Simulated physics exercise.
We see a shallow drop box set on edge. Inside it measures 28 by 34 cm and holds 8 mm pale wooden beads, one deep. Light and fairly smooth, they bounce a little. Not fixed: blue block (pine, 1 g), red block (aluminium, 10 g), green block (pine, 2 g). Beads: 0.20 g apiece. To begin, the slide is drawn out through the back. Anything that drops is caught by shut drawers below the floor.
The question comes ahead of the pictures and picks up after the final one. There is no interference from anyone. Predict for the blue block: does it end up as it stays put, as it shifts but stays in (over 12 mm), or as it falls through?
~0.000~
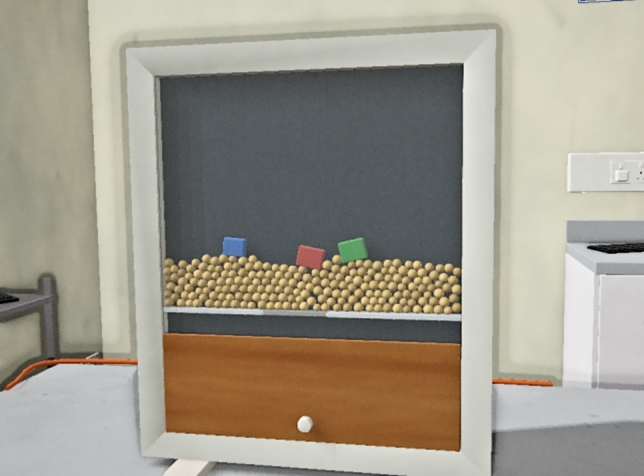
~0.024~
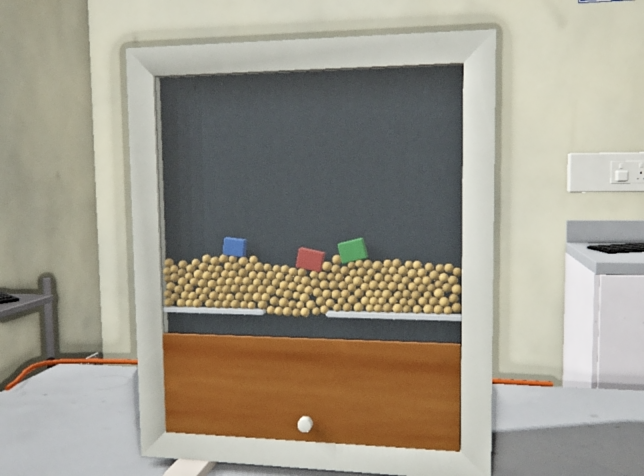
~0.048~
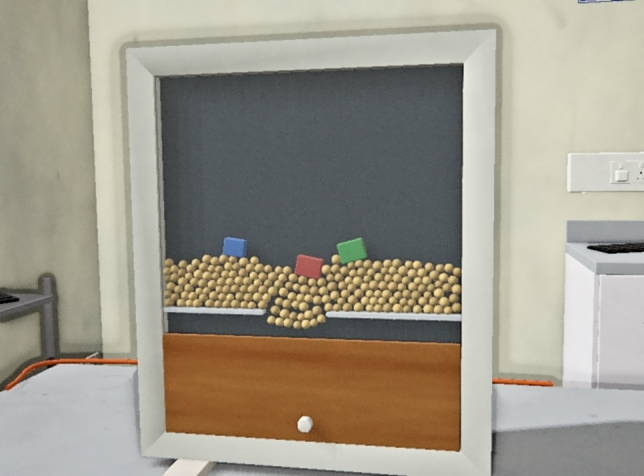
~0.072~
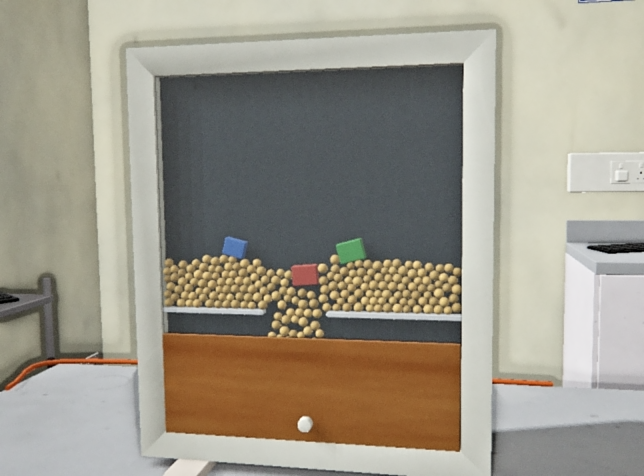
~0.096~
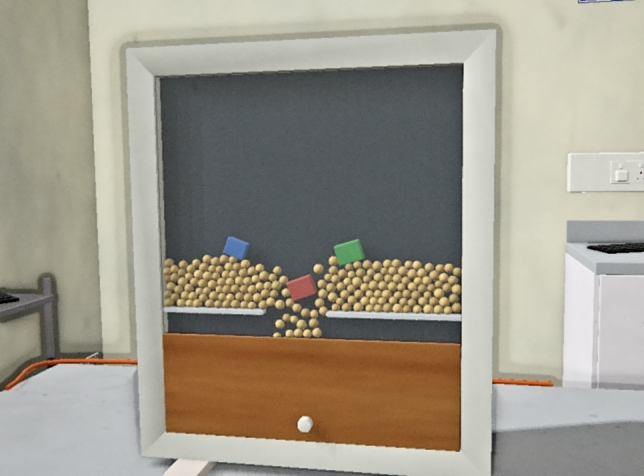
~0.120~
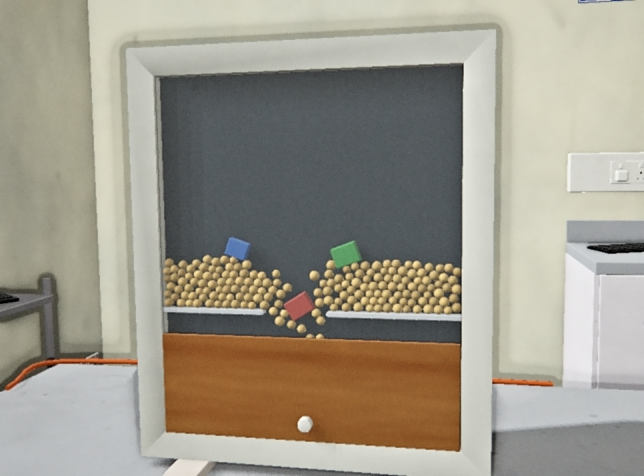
The blue block drops into a drawer.
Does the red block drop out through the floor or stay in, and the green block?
Red: Falls through; green: Falls through.
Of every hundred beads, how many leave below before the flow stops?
Roughly 45%.
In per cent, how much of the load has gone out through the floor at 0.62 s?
Around 40 %.
By 0.27 s, 30 % are out; blue block moved 6.4 cm tilted 56°; red block below the floor; green block moved 7.8 cm tilted 41°.
By 0.62 s, 40 % are out; blue block below the floor; red block below the floor; green block below the floor.
By 1.32 s, 45 % are out; blue block below the floor; red block below the floor; green block below the floor.
At rest by 1.5 s, 45 % are out; blue block below the floor; red block below the floor; green block below the floor.
